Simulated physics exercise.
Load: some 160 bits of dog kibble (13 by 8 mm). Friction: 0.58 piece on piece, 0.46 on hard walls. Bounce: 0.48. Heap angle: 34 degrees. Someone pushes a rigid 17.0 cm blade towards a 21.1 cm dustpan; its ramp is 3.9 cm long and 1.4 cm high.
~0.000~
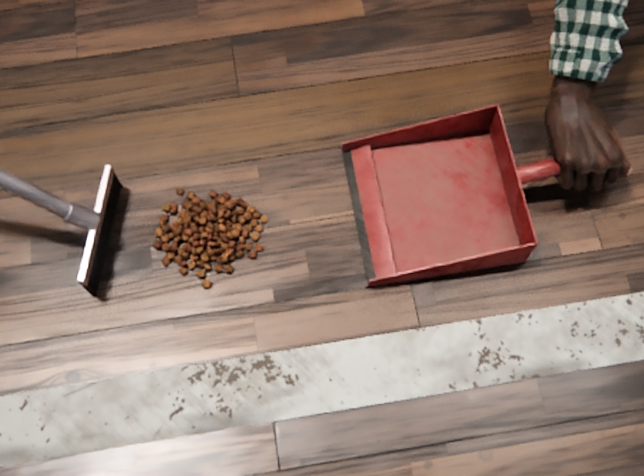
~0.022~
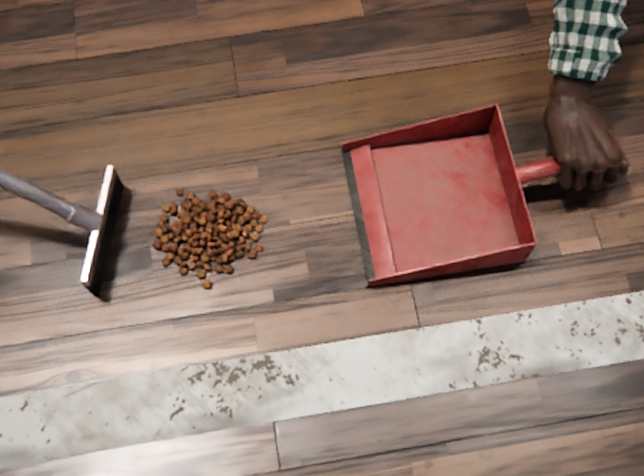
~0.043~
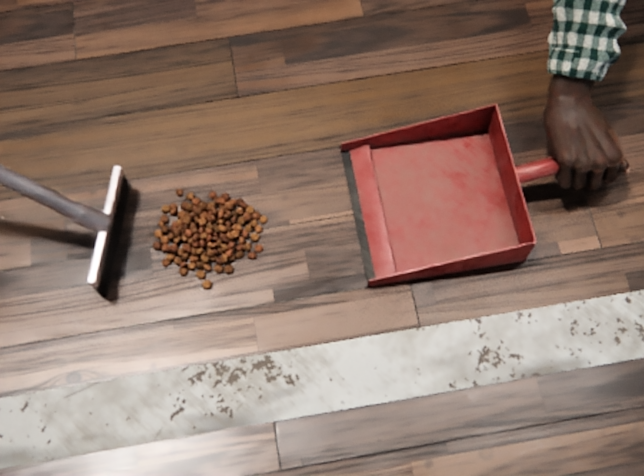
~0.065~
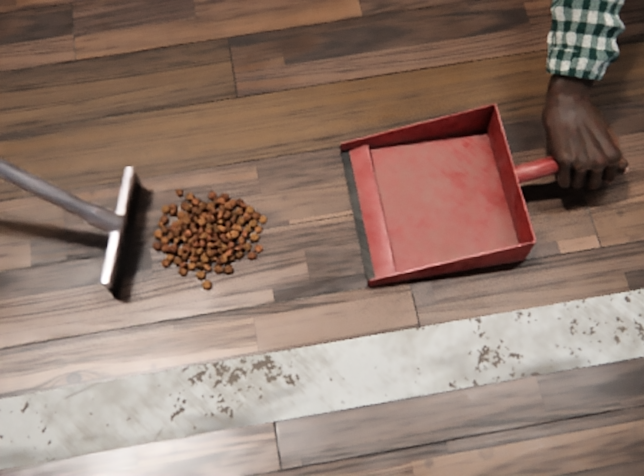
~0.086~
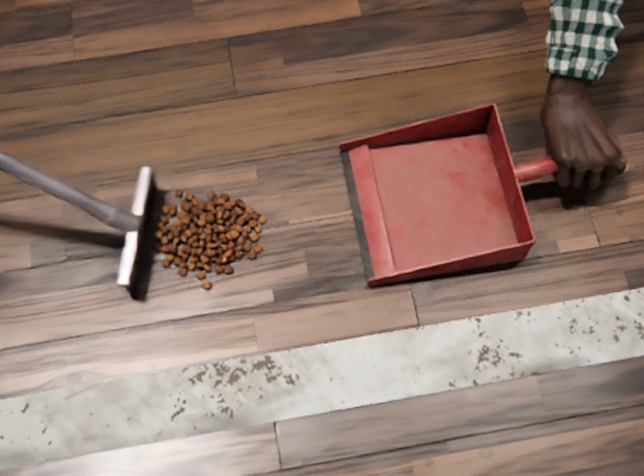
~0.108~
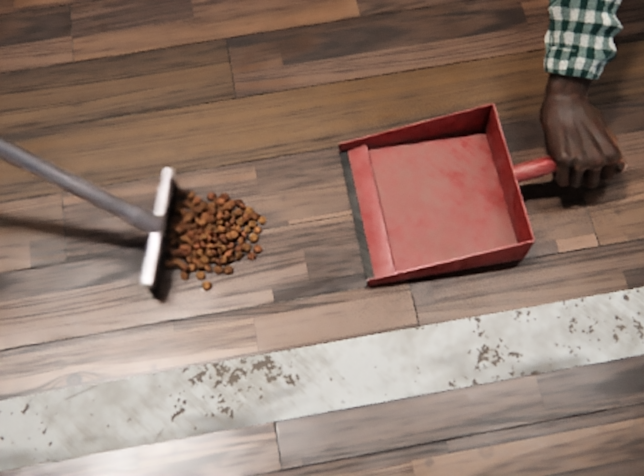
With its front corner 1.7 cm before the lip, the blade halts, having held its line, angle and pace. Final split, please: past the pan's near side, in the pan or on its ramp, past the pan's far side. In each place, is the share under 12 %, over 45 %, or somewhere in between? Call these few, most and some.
I would put it this way: Near side some, pan most, far side few.
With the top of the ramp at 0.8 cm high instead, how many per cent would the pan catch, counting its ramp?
65 %.
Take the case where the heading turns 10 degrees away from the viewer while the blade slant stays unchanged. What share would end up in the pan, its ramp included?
That gives near 60 in a hundred.
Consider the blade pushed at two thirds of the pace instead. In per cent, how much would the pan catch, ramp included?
I'd put it at roughly 40 per cent.
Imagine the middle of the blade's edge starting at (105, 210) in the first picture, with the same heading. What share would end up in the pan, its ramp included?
50 %.
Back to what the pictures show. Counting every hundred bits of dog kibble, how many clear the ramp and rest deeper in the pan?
Estimate: Near 40 per cent of all.
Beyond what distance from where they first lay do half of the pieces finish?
Median shift: Approx. 28 cm.
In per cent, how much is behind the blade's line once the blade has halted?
Estimate: Around 0 %.
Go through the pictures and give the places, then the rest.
Blade from (84, 281) to (110, 171), moved 0.0 cm, 0 of the pieces shifted so far; middle of the pieces at (208, 229); pan at (445, 203), in the first frame.
Blade from (86, 282) to (112, 172), moved 0.4 cm, 0 of the pieces shifted so far; middle of the pieces at (207, 229), in the second frame.
Blade from (94, 283) to (119, 172), moved 1.4 cm, 0 of the pieces shifted so far; middle of the pieces at (207, 229), in the third frame.
Blade from (107, 283) to (131, 173), moved 3.1 cm, 0 of the pieces shifted so far; middle of the pieces at (207, 230), in the fourth frame.
Blade from (125, 284) to (148, 173), moved 5.4 cm, 0 of the pieces shifted so far; middle of the pieces at (207, 230), in the fifth frame.
Blade from (148, 284) to (170, 174), moved 8.5 cm, 49 of the pieces shifted so far; middle of the pieces at (207, 230); pan at (442, 202). Its pace works out near 1.47 m/s, heading 10 degrees towards the viewer's side, in the sixth frame.
Then, at 0.20 s, middle of the blade 13 cm from the lip; 0 % over the lip, far side 0 %, near side 5 %.
After 0.26 s, middle of the blade 6 cm from the lip; 0 % over the lip, far side 0 %, near side 15 %.
Then, at 0.46 s, middle of the blade 4 cm from the lip; 60 % over the lip, far side 0 %, near side 20 %.
At rest (1.3 s), near side 20 %, pan 60 %, far side 0 %, in front of the lip or behind the blade 20 %.
